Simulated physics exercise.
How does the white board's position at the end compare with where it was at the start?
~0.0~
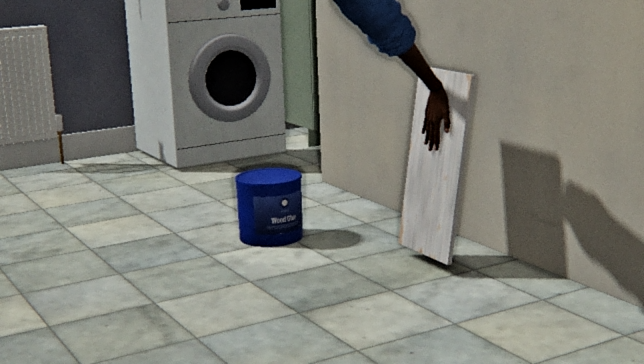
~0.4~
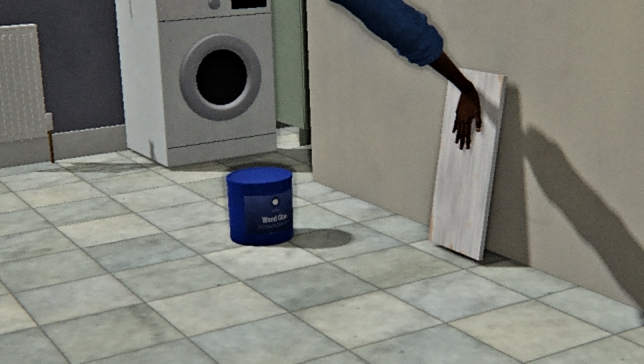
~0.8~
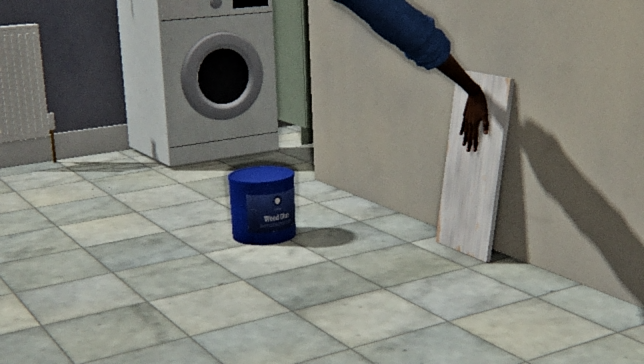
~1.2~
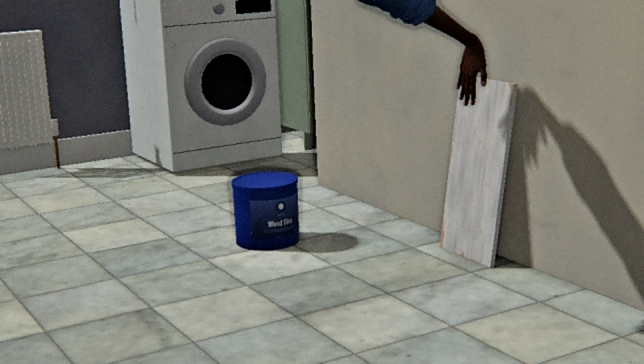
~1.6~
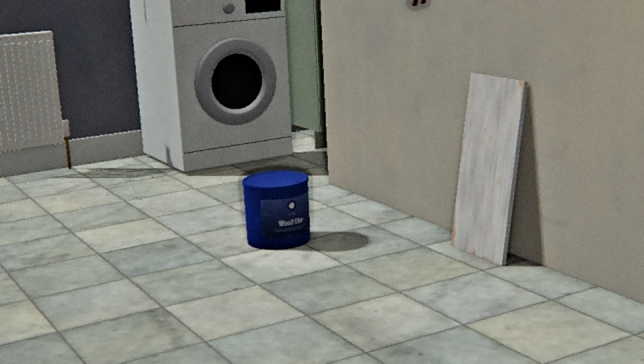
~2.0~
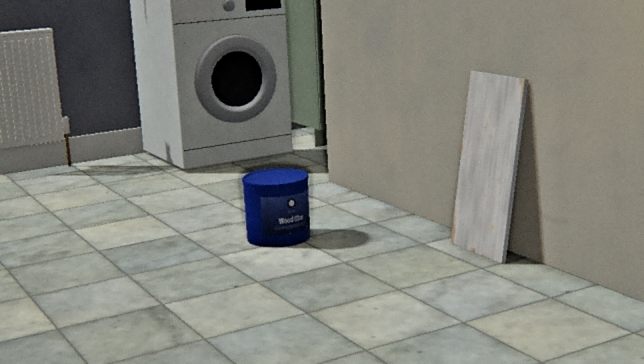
At the end the white board stands a little farther to the right along the wall, with a wider gap between it and the blue pail.
